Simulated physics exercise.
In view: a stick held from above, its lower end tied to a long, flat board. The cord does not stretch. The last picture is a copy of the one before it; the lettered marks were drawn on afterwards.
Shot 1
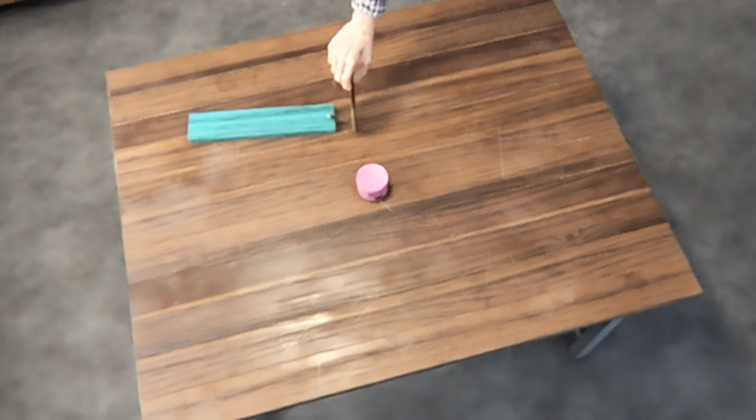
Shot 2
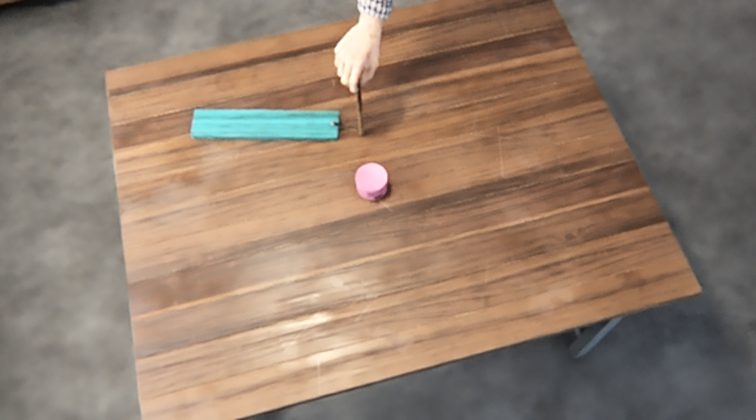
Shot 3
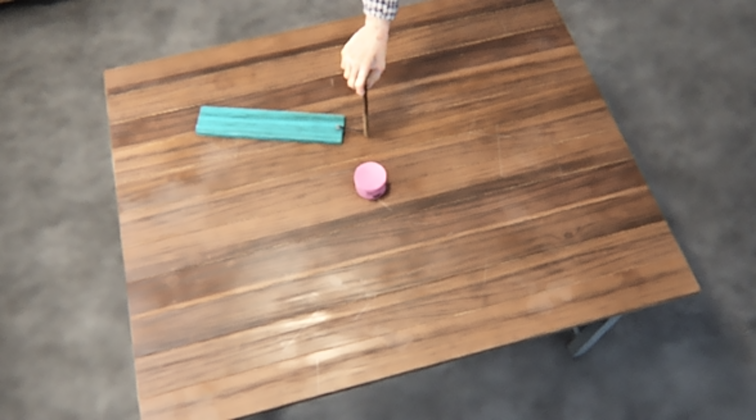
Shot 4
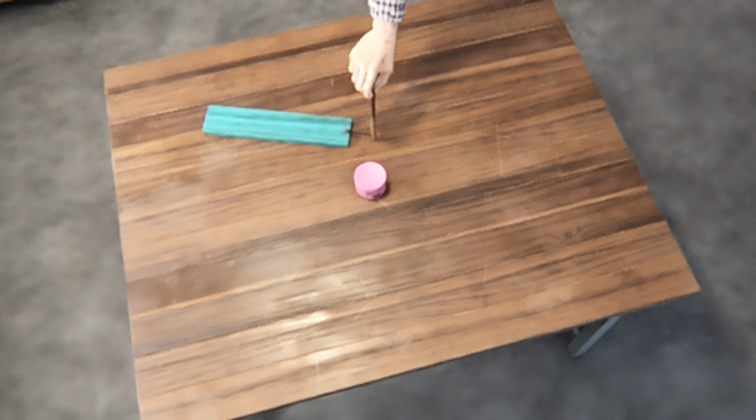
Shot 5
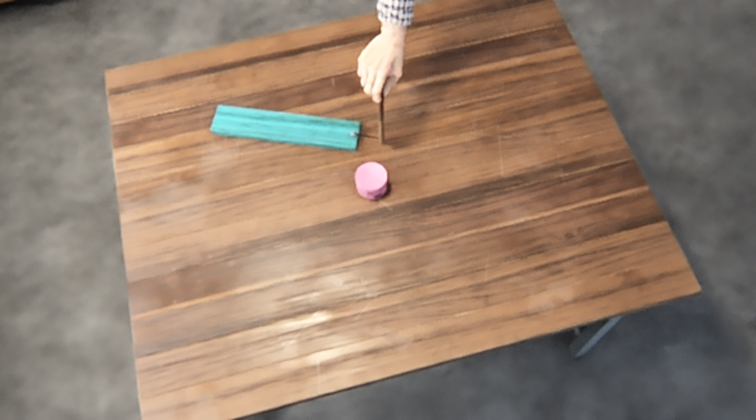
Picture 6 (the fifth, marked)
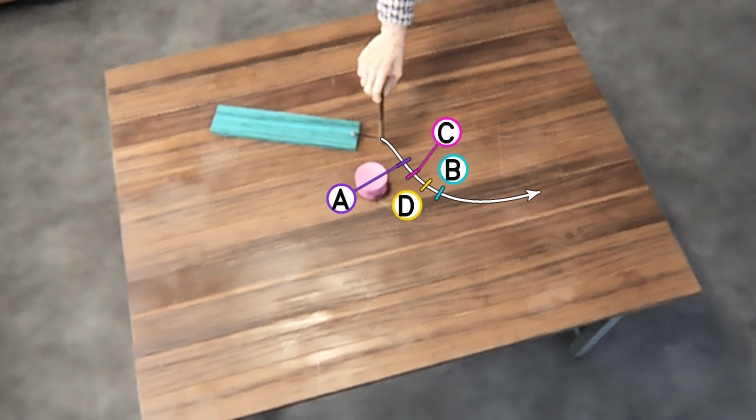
At first, a hand holds a thin stick upright at the right end of a long, flat turquoise board on a wooden table, with a pink tub nearby. The hand then moves the stick slightly rightward, and the board trails a short way after it, turning a little, while the tub stays put.
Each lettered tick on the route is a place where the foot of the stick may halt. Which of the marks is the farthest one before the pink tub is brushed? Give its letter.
The farthest safe stop is A.
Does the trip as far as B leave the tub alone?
For that mark, no.
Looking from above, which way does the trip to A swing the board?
Clockwise.
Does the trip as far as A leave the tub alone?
For that mark, yes.
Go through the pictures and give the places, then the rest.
In the first picture, pink tub (373, 183); turquoise board (262, 121).
In the second picture, turquoise board (265, 123); pink tub (372, 183).
In the third picture, turquoise board (271, 123); pink tub (371, 182).
In the fourth picture, turquoise board (278, 125); pink tub (371, 181).
In the fifth picture, turquoise board (286, 126); pink tub (372, 182).
On the marked copy, A at (403, 163); B at (440, 193); C at (413, 174); D at (426, 185); the route from (382, 139) via (449, 197) to (539, 192).
Taking A. A third of the way, foot of the stick (390, 147), middle of the board (295, 128).
Two thirds of the way, foot of the stick (398, 156), middle of the board (304, 131).
When it is over, foot of the stick (403, 163), middle of the board (311, 134); nothing has been touched.
As for the rest, B is too far, the tub has been hit; C is too far, the tub has been hit; D is too far, the tub has been hit.
